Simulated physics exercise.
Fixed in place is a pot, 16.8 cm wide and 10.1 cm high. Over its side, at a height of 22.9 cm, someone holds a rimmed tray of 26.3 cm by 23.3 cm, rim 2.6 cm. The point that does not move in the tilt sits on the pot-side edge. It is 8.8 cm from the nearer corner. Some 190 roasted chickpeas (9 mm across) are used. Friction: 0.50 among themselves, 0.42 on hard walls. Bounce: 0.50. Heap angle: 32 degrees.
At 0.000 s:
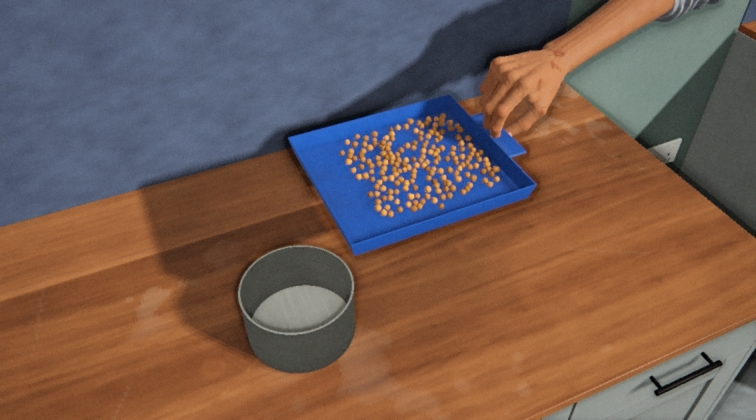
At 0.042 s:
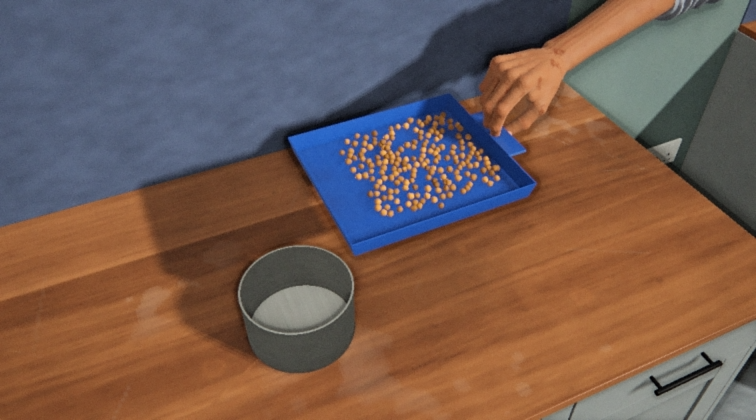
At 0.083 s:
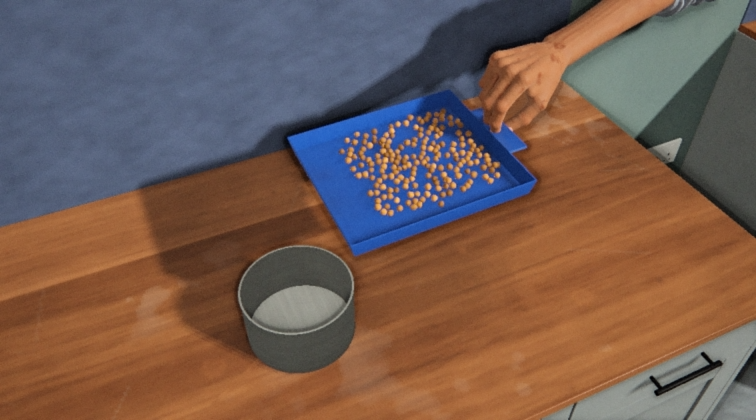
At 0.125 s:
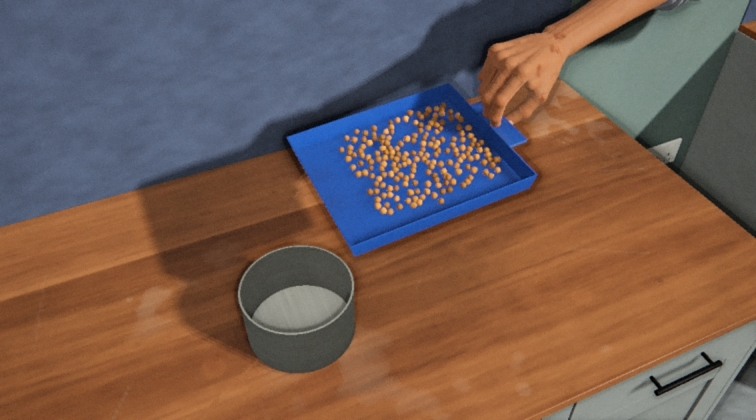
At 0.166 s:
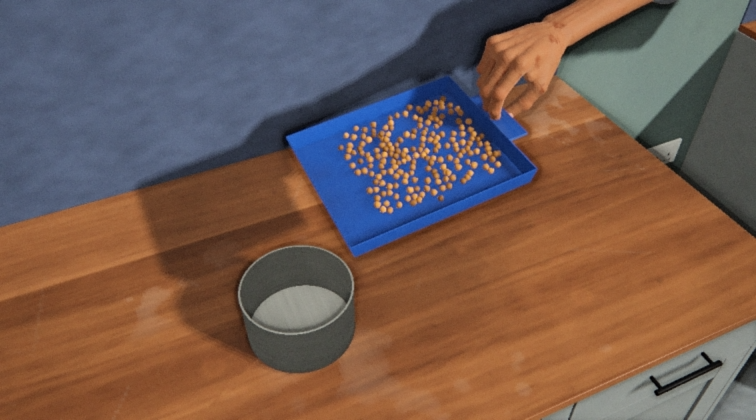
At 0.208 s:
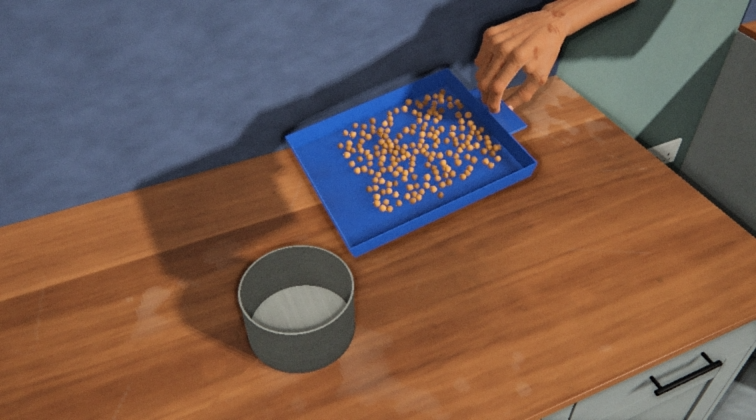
A blue tray of roasted chickpeas sat flat on a wooden counter near an empty grey pot, then tilted slightly as a hand raised its back right side, the chickpeas barely shifting.
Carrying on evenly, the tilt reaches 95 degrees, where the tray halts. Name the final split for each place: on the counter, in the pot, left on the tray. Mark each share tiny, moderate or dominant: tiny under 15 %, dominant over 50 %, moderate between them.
Counter: Moderate, pot: Dominant, left on the tray: Tiny.
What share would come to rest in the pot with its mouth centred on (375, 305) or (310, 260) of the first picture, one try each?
I'd say close to 30 percent for the first spot and 40 percent for the second.
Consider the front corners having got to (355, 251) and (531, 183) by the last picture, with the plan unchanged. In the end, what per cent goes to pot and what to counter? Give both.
Per cent by place - pot 5, counter 95.
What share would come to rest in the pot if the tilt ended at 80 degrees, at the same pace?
Roughly 5 %.
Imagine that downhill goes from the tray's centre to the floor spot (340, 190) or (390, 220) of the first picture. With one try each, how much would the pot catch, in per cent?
That would be close to 60 per cent, then close to 5 per cent.
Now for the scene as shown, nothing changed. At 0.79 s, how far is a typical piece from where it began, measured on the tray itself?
About 14 cm.
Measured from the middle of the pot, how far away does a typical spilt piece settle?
Roughly 16 cm from the centre.
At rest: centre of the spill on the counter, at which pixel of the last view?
The spill is centred close to (323, 402).
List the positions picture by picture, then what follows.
In the first picture, tray tilt 0 degrees, front corners at (354, 241) and (530, 183); middle of the pieces at (420, 161); pot at (296, 287).
In the second picture, tray tilt 1 degrees, front corners at (354, 241) and (530, 182); middle of the pieces at (420, 160).
In the third picture, tray tilt 2 degrees, front corners at (354, 242) and (531, 179); middle of the pieces at (420, 158).
In the fourth picture, tray tilt 4 degrees, front corners at (353, 243) and (531, 174), lowest corner left front; middle of the pieces at (420, 154).
In the fifth picture, tray tilt 7 degrees, front corners at (352, 244) and (531, 168), lowest corner left front; middle of the pieces at (420, 150).
In the sixth picture, tray tilt 10 degrees, front corners at (352, 245) and (531, 162), lowest corner left front; middle of the pieces at (419, 146); pot at (296, 287). Its pace works out near 70 degrees a second.
After 0.79 s, tilt 50 degrees; the tray holds 100 %, the pot 0 %.
Then, at 1.17 s, tilt 77 degrees; the tray holds 95 %, the pot 5 %.
Then, at 1.65 s, tilt 95 degrees; the tray holds 45 %, the pot 10 %.
At rest (2.6 s), counter 30 %, pot 70 %, tray 0 %.
